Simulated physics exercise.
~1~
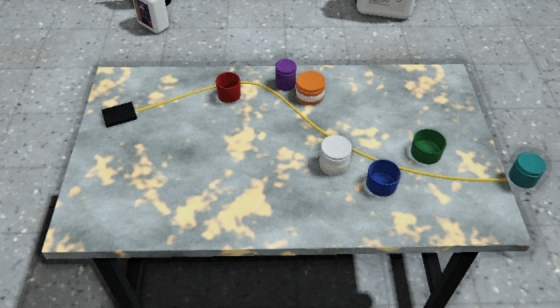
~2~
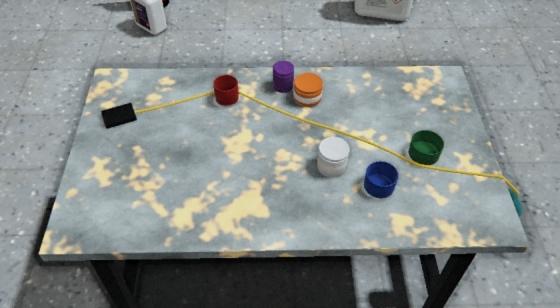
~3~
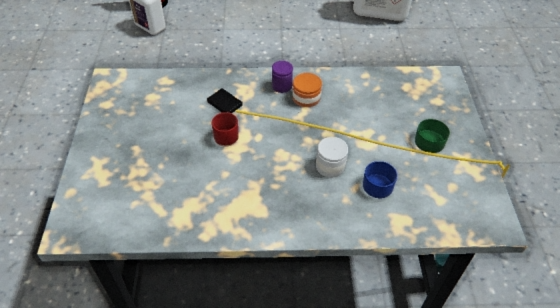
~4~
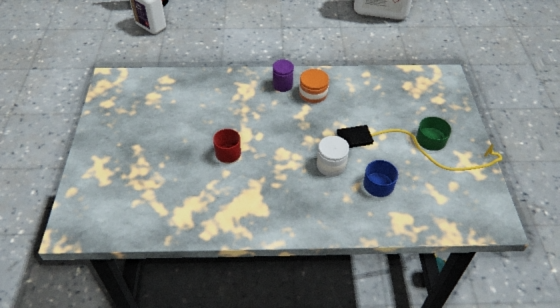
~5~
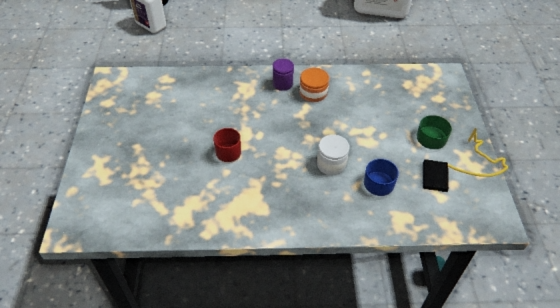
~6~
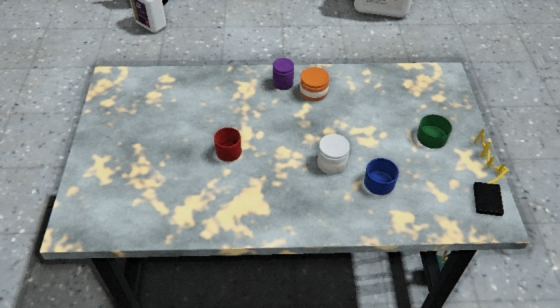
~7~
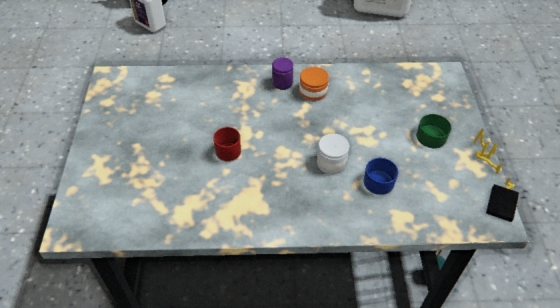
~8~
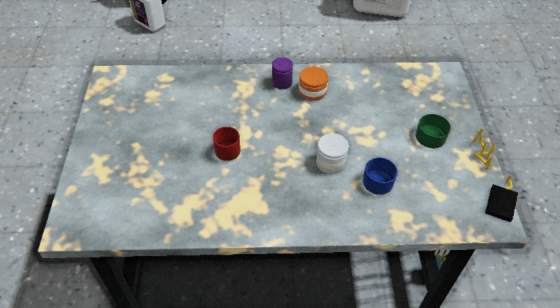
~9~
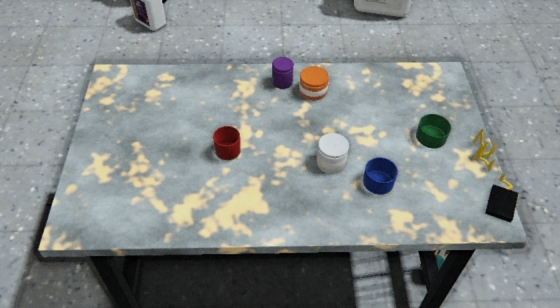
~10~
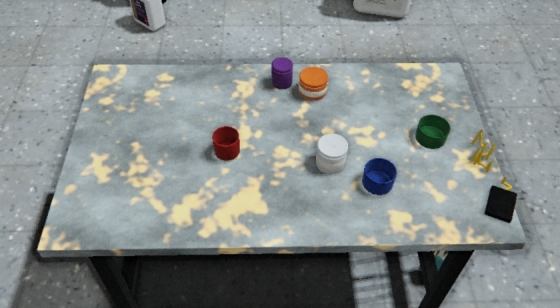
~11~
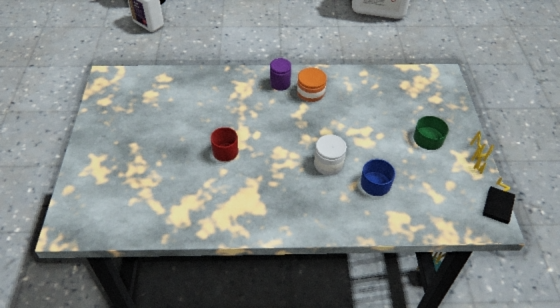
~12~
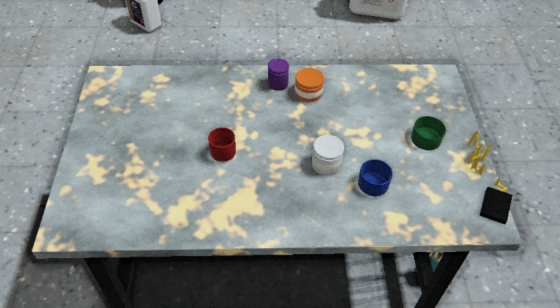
On a lab table, a falling teal speaker drags a black phone to the right edge.
